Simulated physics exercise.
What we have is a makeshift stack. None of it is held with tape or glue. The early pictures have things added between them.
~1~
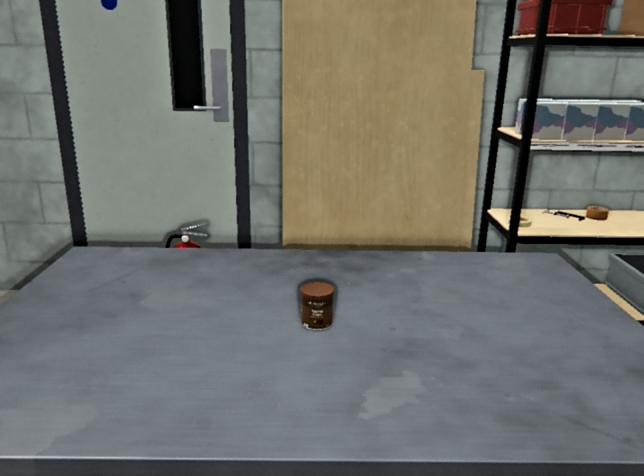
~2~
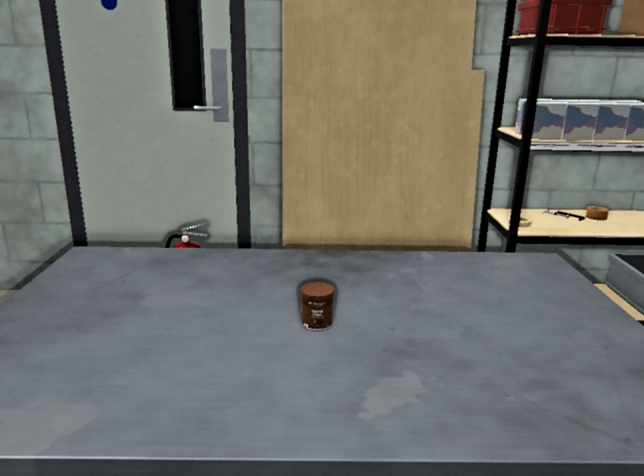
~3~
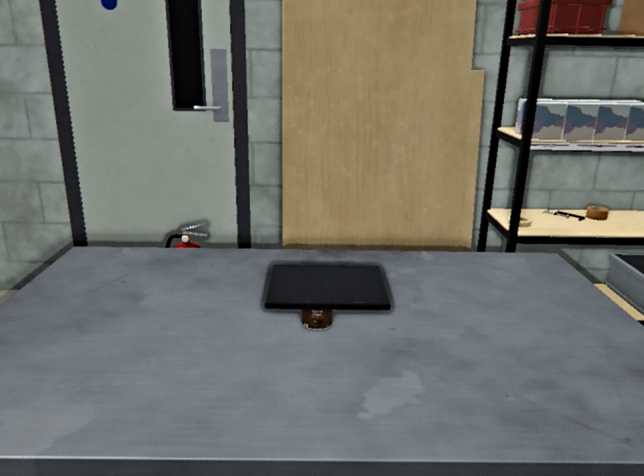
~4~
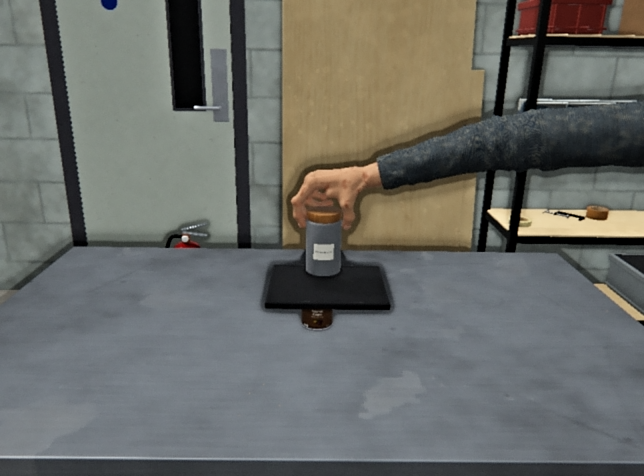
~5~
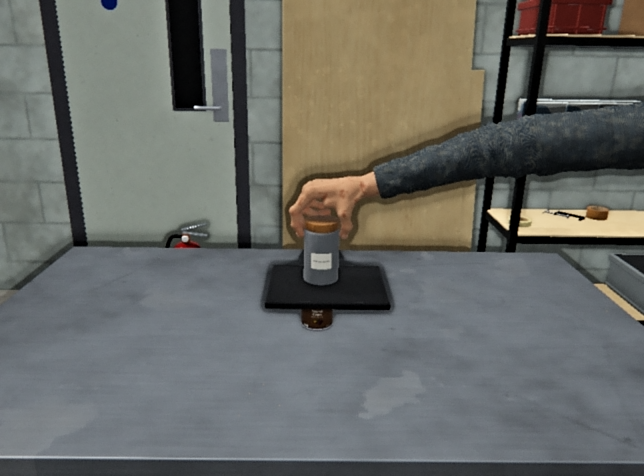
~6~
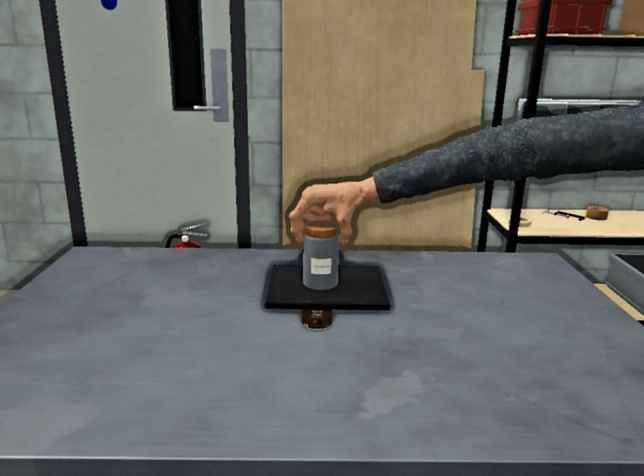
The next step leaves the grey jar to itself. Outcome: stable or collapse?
Stable.
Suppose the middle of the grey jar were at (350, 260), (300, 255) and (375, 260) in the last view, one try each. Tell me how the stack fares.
First time it falls over, second time it stays put, third time it falls over.
Then, 0.20 s on from there, no change.
Then, 0.50 s on from there, grey jar resting near (321, 255).
In the end, all 3 unmoved. At the end, from the last picture's camera, grey jar near (321, 255). The stack holds.
